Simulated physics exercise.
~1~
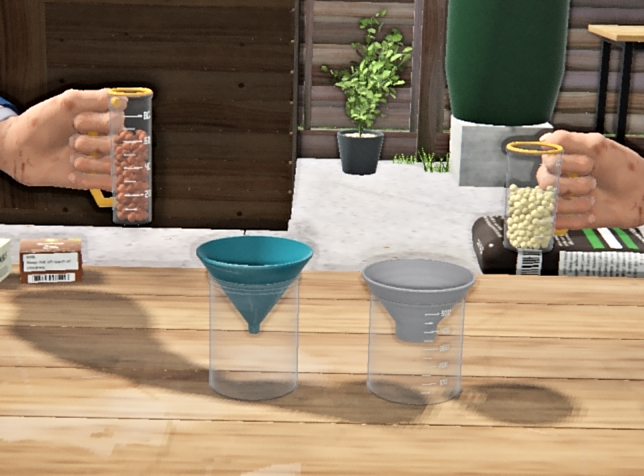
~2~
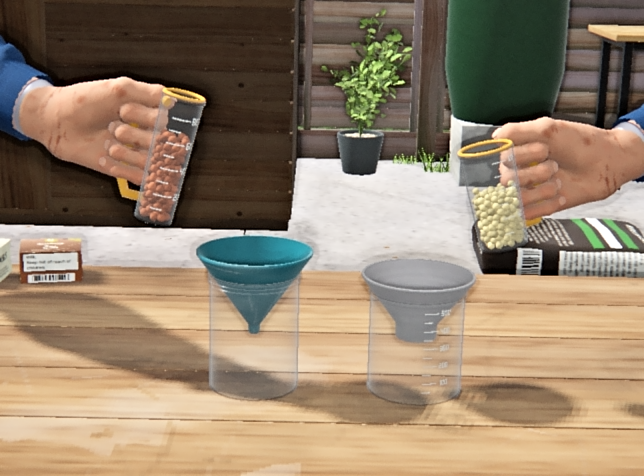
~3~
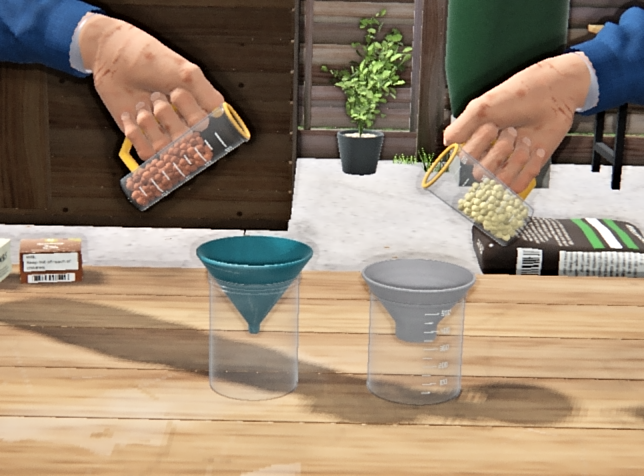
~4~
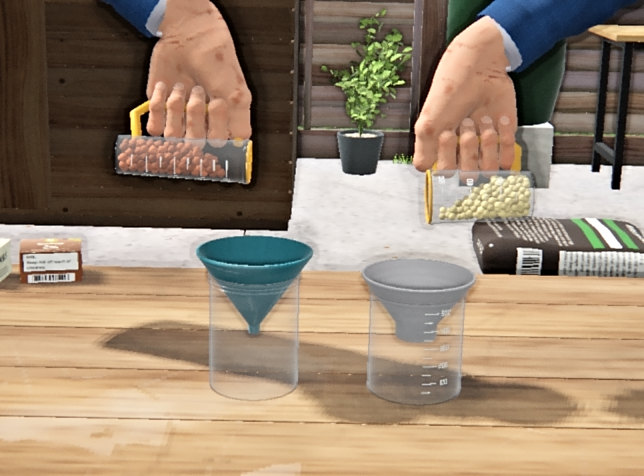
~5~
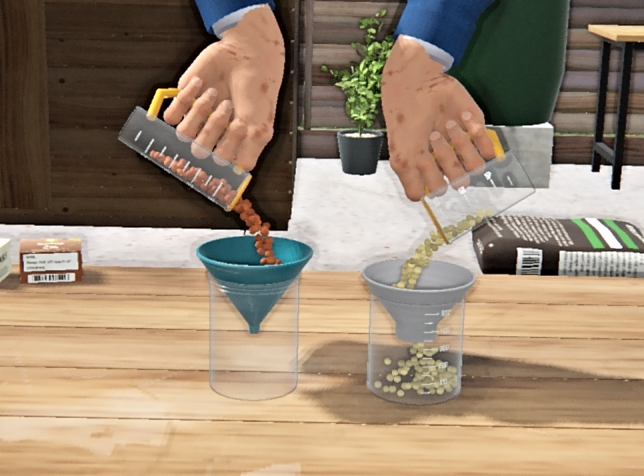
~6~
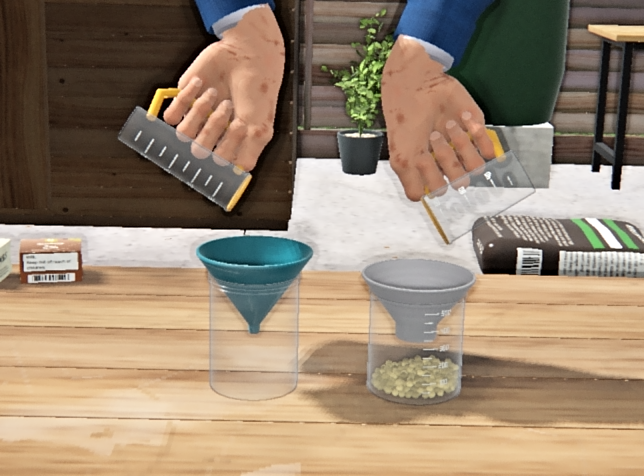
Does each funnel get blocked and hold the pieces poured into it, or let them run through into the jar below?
The teal funnel on the left gets blocked and its jar stays empty, while the grey funnel on the right runs clear and the pale pieces settle in its jar.
Two hands tipping clear cups over funnels, reddish pieces jamming in the left teal one, pale ones collecting in the right jar.
